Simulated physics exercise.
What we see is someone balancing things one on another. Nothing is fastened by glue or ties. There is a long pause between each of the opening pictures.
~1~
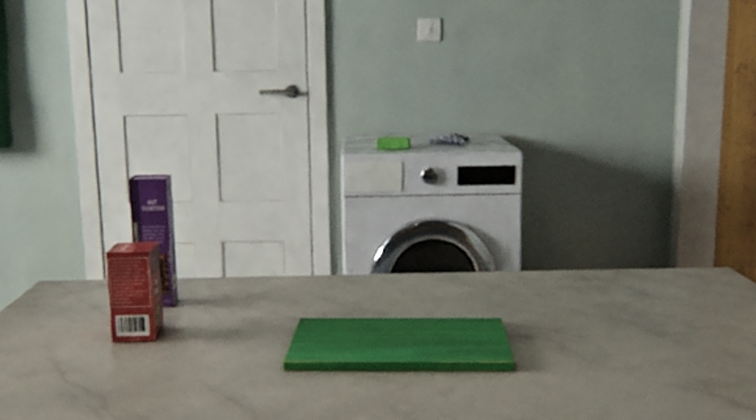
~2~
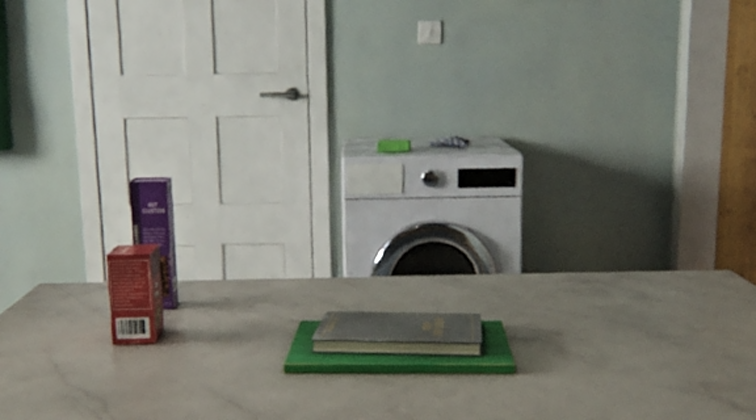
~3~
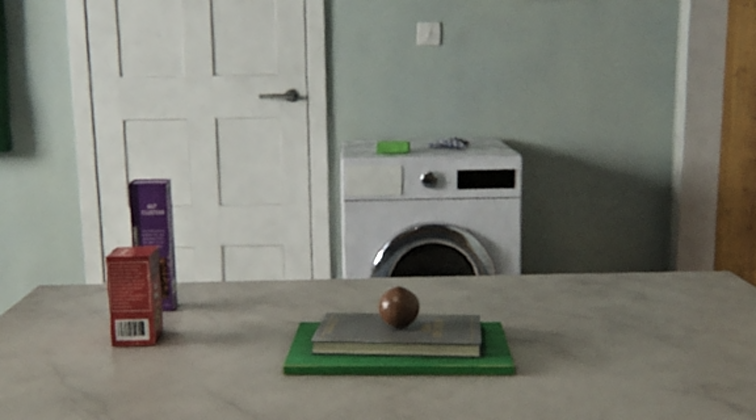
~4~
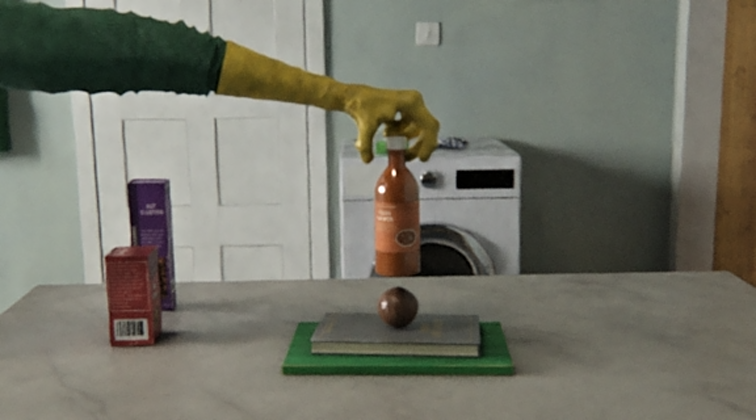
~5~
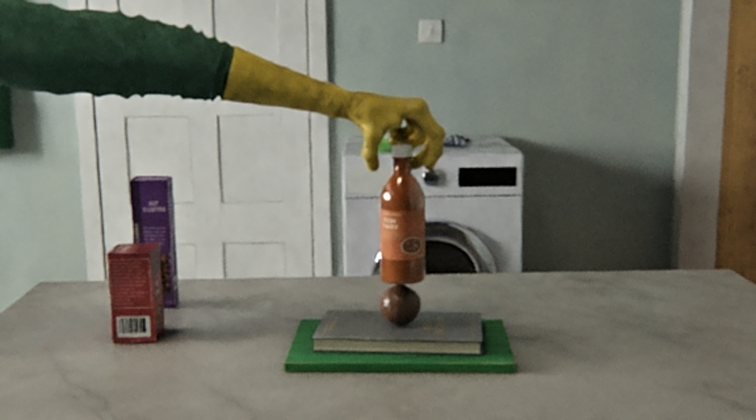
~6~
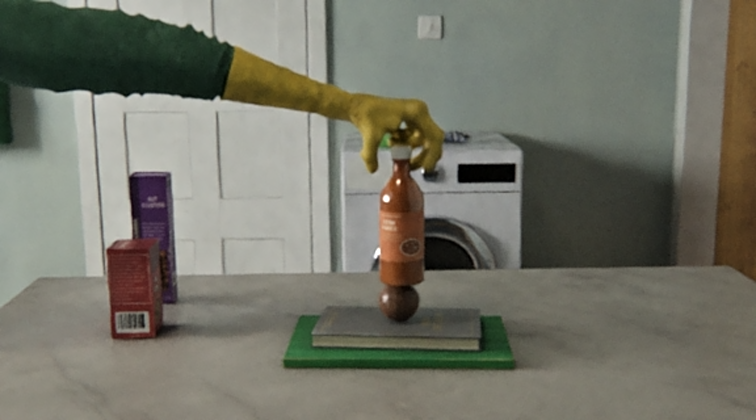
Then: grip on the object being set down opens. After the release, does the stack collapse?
My guess is the pile will be unstable.
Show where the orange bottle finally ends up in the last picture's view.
Around (568, 324).
Then, 0.60 s on from there, orange bottle now fallen.
Then, 0.80 s on from there, things are still on the move.
Then, 1.90 s on from there, nothing new.
In the end, fallen, orange bottle; the other 5 unmoved. At the end, from the last picture's camera, orange bottle near (568, 324). The pile comes apart.
